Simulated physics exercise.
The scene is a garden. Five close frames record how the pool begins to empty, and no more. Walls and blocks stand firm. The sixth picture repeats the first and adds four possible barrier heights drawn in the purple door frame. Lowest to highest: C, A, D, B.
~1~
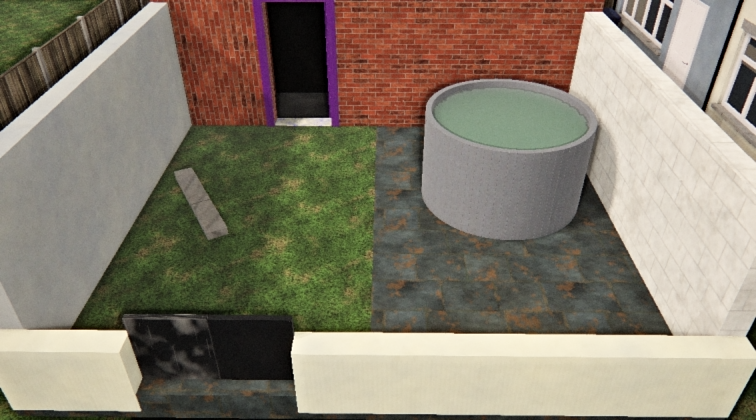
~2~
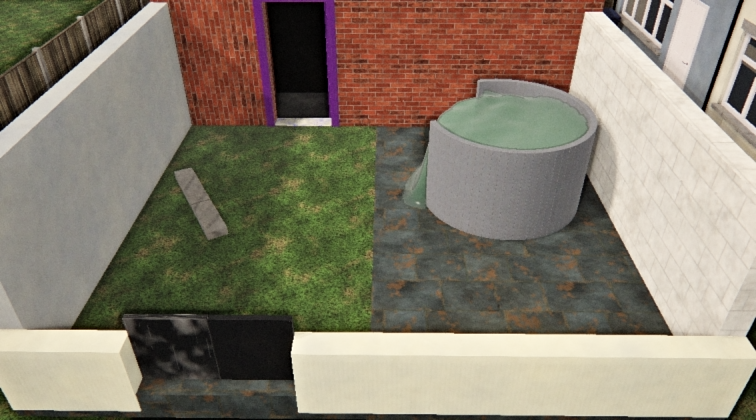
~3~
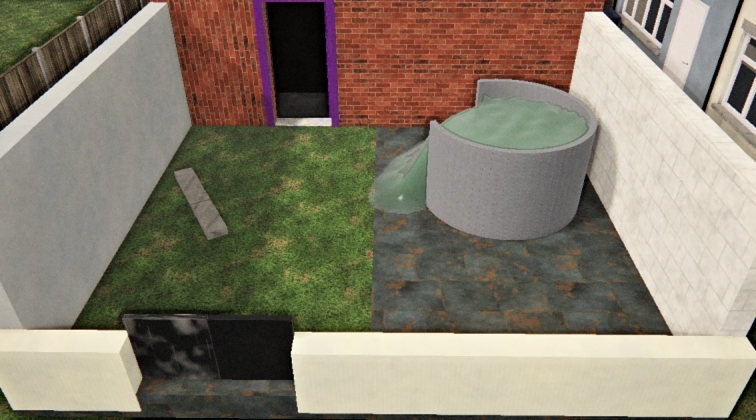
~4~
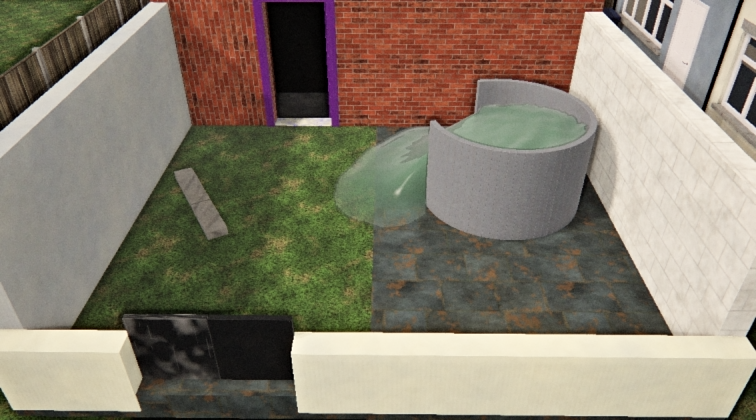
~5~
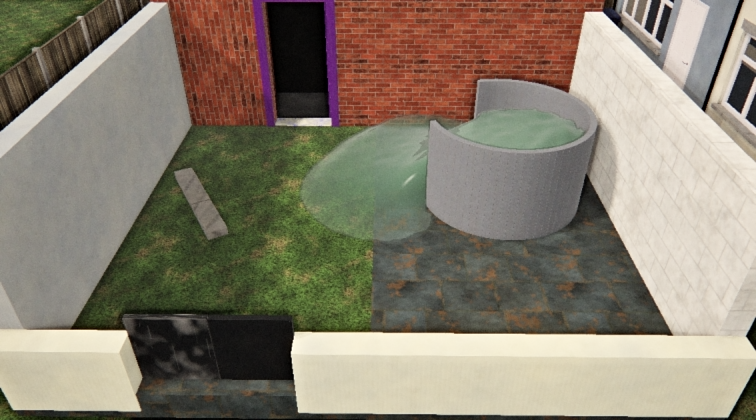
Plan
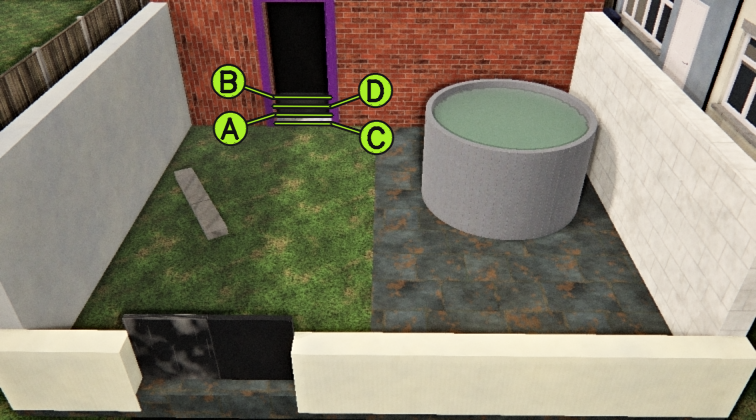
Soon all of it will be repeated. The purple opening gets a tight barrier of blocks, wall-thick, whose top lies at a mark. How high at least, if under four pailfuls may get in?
Choose D.
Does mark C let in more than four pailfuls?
Yes.
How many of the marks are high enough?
Two.
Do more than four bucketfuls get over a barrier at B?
No, not at all.
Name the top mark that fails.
A it is.
In lime, A at (303, 115); B at (301, 97); C at (303, 123); D at (302, 106); from the bottom up C, A, D, B.
For mark A, about 7 bucketfuls get in.
For mark B, nothing gets over.
For mark C, dozens of bucketfuls pour in.
For mark D, a splash gets over, under a bucket.
